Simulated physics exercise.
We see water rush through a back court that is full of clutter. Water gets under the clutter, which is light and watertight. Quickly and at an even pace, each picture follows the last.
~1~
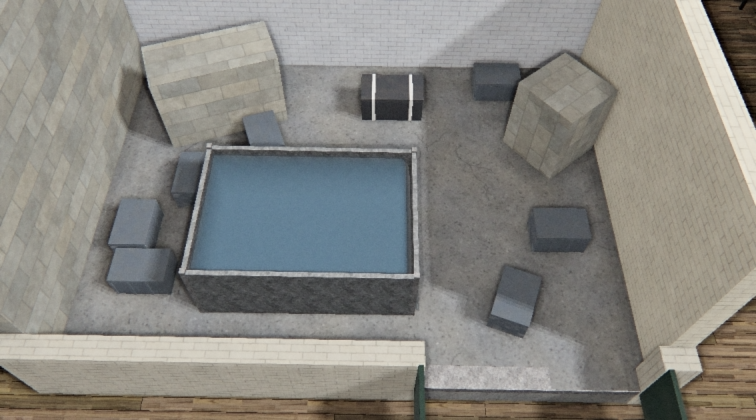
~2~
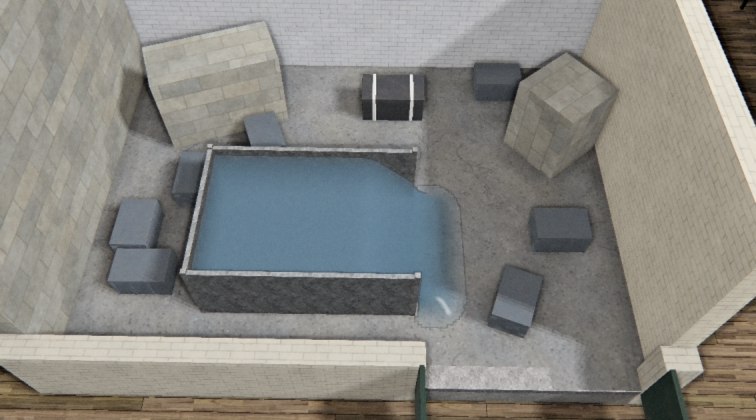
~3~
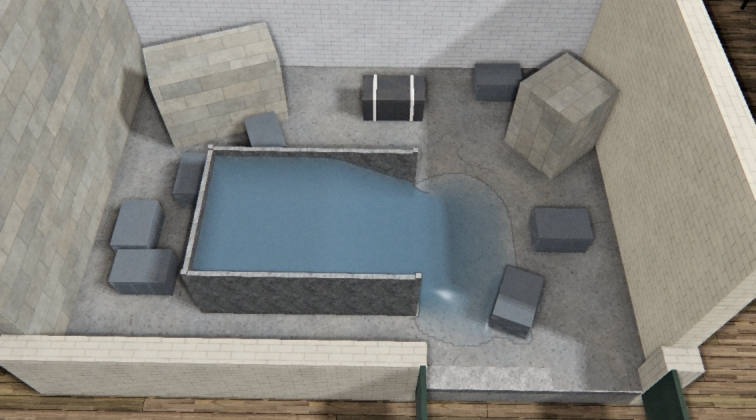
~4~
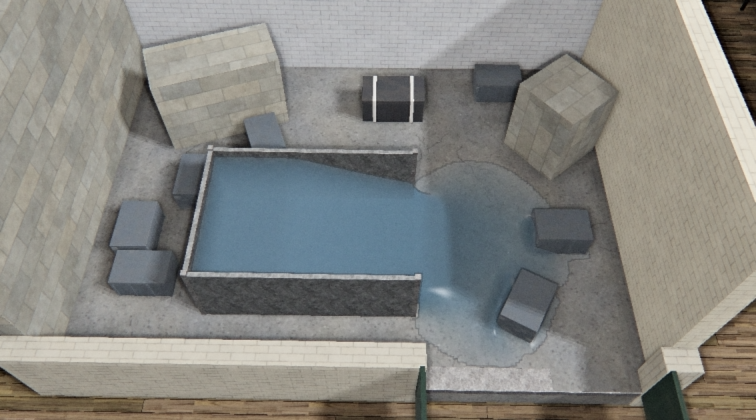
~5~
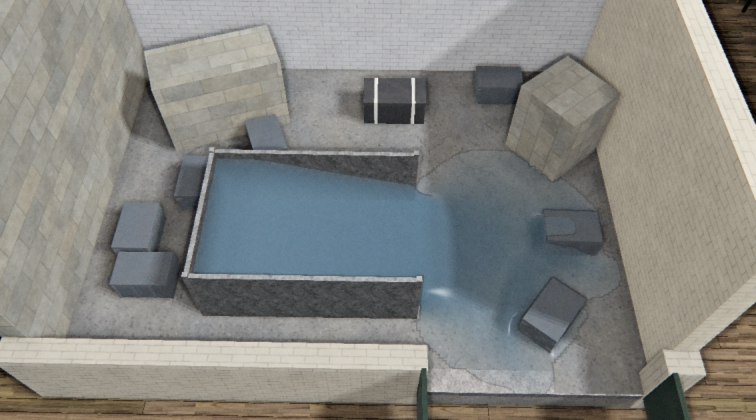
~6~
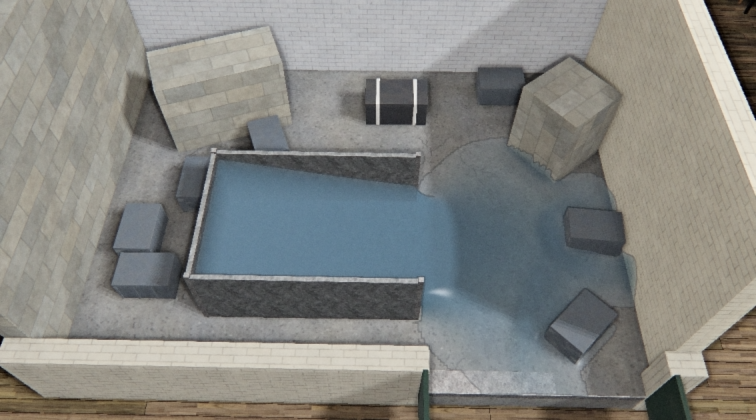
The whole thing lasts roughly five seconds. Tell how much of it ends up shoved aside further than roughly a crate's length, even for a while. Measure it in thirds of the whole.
Mid band.
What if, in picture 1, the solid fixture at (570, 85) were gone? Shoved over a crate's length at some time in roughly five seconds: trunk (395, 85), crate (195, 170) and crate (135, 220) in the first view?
Taking them in turn, the first traveled far, the second stayed within range, and the third stayed within range.
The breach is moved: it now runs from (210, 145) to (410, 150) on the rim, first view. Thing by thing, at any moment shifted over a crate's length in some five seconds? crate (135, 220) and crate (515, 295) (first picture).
Lab note - in sequence: Made it that far; never that far.
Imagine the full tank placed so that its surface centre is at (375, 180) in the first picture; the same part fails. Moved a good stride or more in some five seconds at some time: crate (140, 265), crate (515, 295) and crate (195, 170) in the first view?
First never got that far, then got that far, then never got that far.
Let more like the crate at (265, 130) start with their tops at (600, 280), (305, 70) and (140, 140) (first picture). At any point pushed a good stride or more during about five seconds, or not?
One after the other: Pushed that far, not that far, short of that.
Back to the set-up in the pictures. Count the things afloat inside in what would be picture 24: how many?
Number: 2.
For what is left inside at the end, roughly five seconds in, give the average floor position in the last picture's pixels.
Mean position: Approx. (308, 196) px.
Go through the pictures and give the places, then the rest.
The first picture shows a crate at (517, 295), on the bottom; a crate at (562, 223) rests on the ground; 0 of 8 have shifted.
The second picture shows a crate at (518, 295) rests on the ground; a crate at (563, 223), on the bottom; 0 of 8 have shifted.
The third picture shows a crate at (519, 296), on the bottom; a crate at (564, 223), on the bottom; 0 of 8 have shifted.
The fourth picture shows a crate at (530, 299), on the bottom, close to its start; a crate at (564, 224), on the bottom; 1 of 8 have shifted.
The fifth picture shows a crate at (555, 309) rests on the ground, a stride from its start; a crate at (573, 226), on the bottom, close to its start; 2 of 8 have shifted.
The sixth picture shows a crate at (585, 320) rests on the ground, a stride from its start; a crate at (597, 225) rests on the ground, a stride from its start; 2 of 8 have shifted.
A moment on, 1 of 8 are well off their spots; 1 afloat.
Next, 1 of 8 are well off their spots; 1 afloat.
Later, 2 of 8 are well off their spots; 2 afloat.
In the end, 3 of 8 are well off their spots, and 3 have been at some point; 1 afloat.
